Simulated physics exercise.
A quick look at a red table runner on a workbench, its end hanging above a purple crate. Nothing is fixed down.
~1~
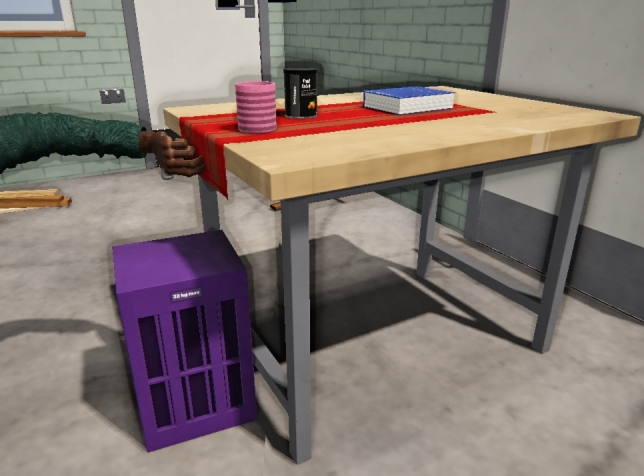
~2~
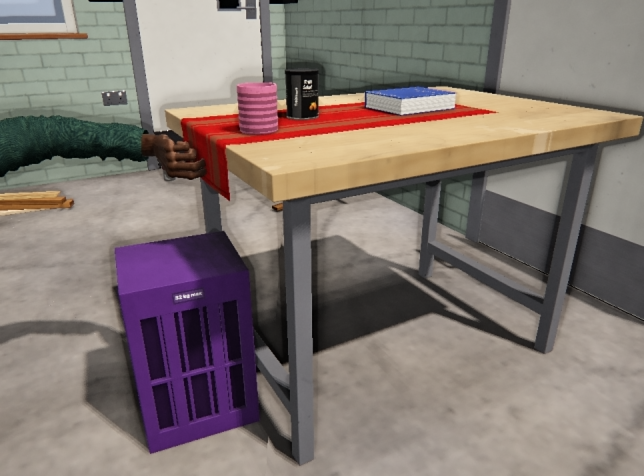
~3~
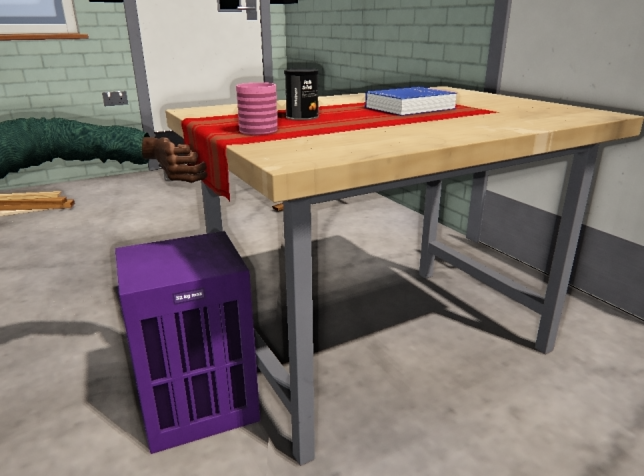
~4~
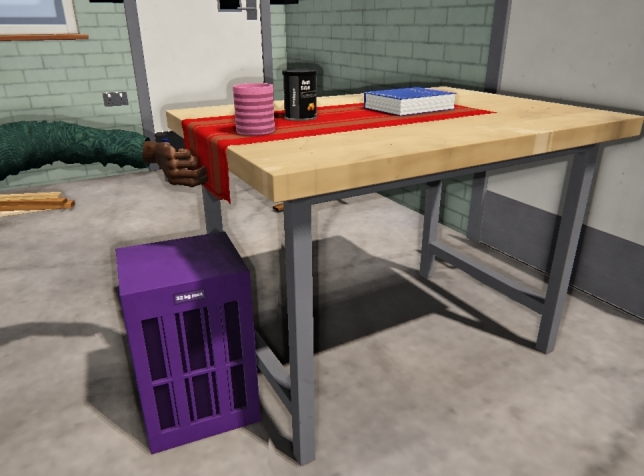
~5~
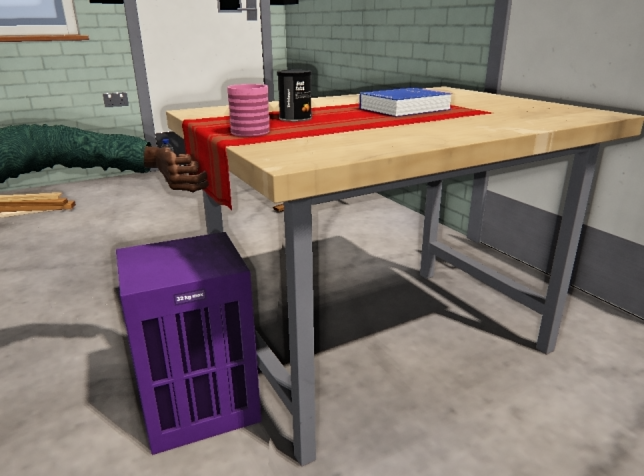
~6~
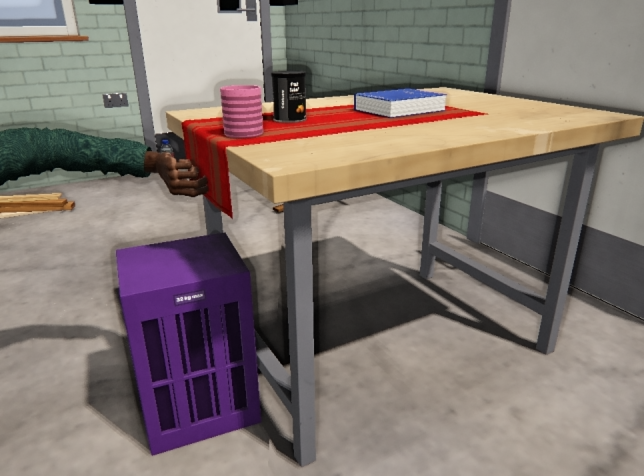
A hand slowly pulling a red table runner left over a workbench edge, the pink mug, black tin and blue book shifting slightly with it.
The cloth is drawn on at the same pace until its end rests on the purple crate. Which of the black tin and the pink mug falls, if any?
The black tin stays on the table. The pink mug goes over the edge.
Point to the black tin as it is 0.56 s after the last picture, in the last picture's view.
Close to (252, 99).
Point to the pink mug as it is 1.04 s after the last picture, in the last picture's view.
Close to (175, 233).
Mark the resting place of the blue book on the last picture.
Near (357, 107).
Then, 0.24 s after the last picture, hem going down; tin moved a little; mug moved a little.
Then, 0.56 s after the last picture, hem going down; tin carried along near (253, 99); mug over the edge.
Then, 1.04 s after the last picture, hem on the crate; tin carried along near (236, 101); mug over the edge.
At rest, hem on the crate; tin carried along near (236, 101); mug over the edge. The black tin remains up there and the pink mug is carried off the end.
